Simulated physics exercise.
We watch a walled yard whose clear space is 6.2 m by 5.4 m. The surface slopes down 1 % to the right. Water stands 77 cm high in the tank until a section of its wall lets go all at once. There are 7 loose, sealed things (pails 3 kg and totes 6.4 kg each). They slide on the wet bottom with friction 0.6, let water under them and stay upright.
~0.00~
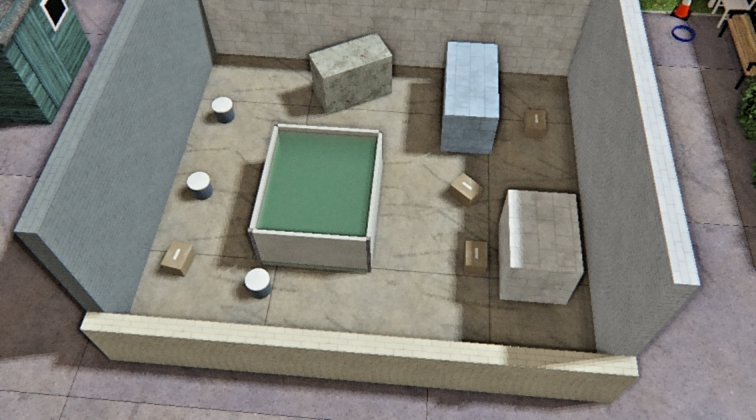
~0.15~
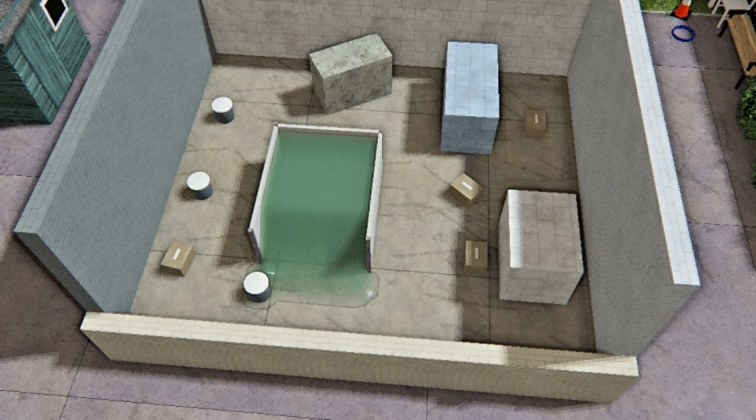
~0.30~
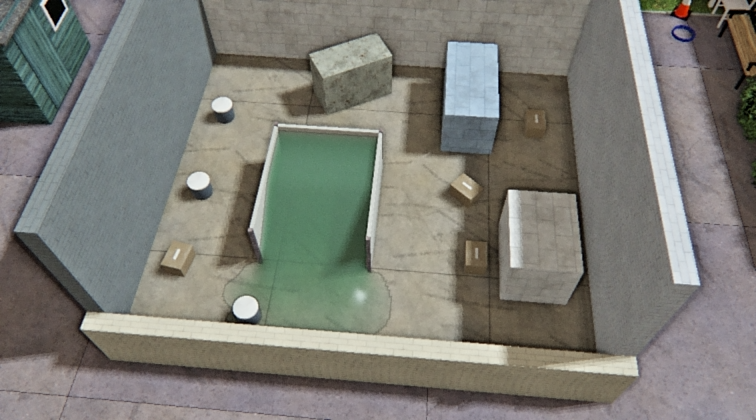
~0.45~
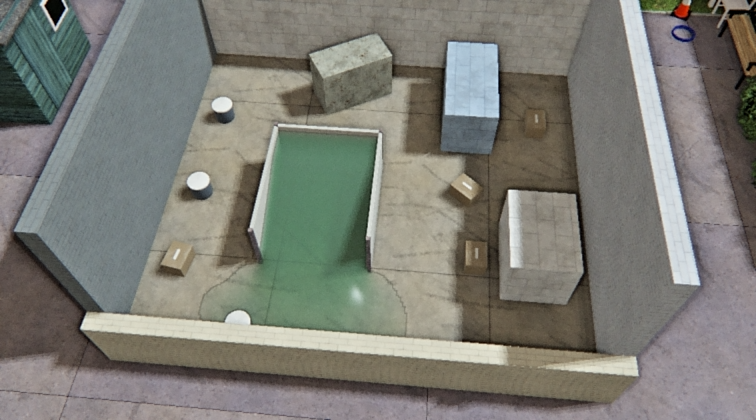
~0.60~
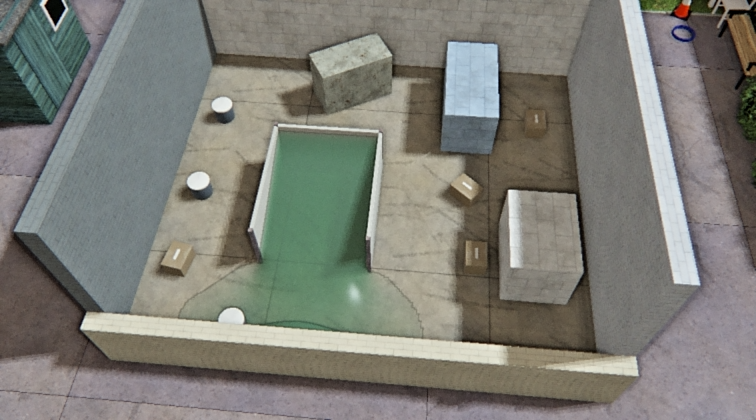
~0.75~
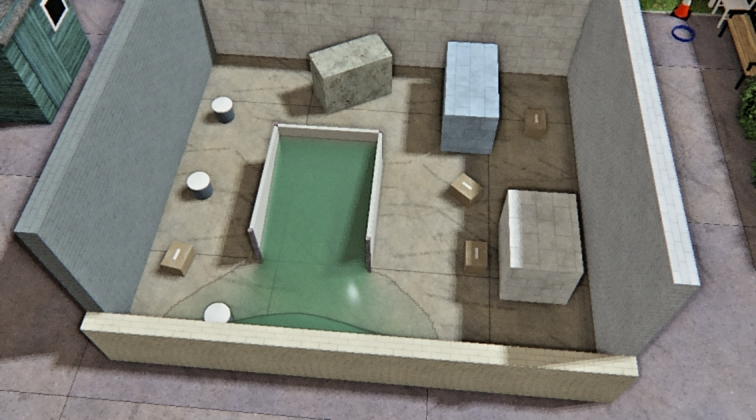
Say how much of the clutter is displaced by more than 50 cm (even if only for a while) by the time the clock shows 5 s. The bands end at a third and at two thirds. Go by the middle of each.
Share: At least two thirds.
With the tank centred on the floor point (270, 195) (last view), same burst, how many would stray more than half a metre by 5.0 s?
Then 7.
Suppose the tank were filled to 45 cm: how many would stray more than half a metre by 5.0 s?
Then 5.
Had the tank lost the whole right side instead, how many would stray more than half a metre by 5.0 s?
In that case 4 of them.
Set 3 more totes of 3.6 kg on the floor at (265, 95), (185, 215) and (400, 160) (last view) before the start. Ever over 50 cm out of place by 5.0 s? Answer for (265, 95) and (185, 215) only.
In turn: More, over.
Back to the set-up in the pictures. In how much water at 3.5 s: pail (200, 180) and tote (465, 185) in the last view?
About 3 and 5 cm.
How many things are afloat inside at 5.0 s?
I count 5.
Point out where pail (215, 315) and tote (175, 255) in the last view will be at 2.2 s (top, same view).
Near (222, 178) and (206, 212).
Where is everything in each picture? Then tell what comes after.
The first frame shows a pail at (257, 279), on the bottom; a pail at (198, 181), on the bottom; 2.7 m2 under water; 0 of 7 have shifted.
The second frame shows a pail at (256, 283), on the bottom, 5 cm from its start; a pail at (198, 181) rests on the ground; water covers 3.6 m2; 1 of 7 have shifted.
The third frame shows a pail at (245, 307), on the bottom, 43 cm from its start; a pail at (198, 181) rests on the ground; 4.9 m2 under water; 1 of 7 have shifted.
The fourth frame shows a pail at (237, 322) rests on the ground, 65 cm from its start; a pail at (198, 181), on the bottom; water covers 5.7 m2; 1 of 7 have shifted.
The fifth frame shows a pail at (231, 319), afloat, 67 cm from its start; a pail at (198, 181) rests on the ground; water covers 6.1 m2; 1 of 7 have shifted.
The sixth frame shows a pail at (217, 315) floats, 72 cm from its start; a pail at (198, 181), on the bottom; 6.4 m2 under water; 1 of 7 have shifted.
After 1.1 s 1 of 7 are over 50 cm from their spots; 1 afloat.
After 2.2 s 2 of 7 are over 50 cm from their spots; 0 afloat.
After 3.5 s 6 of 7 are over 50 cm from their spots; 2 afloat.
After 5.0 s 7 of 7 are over 50 cm from their spots, and 7 have been at some point; 5 afloat.
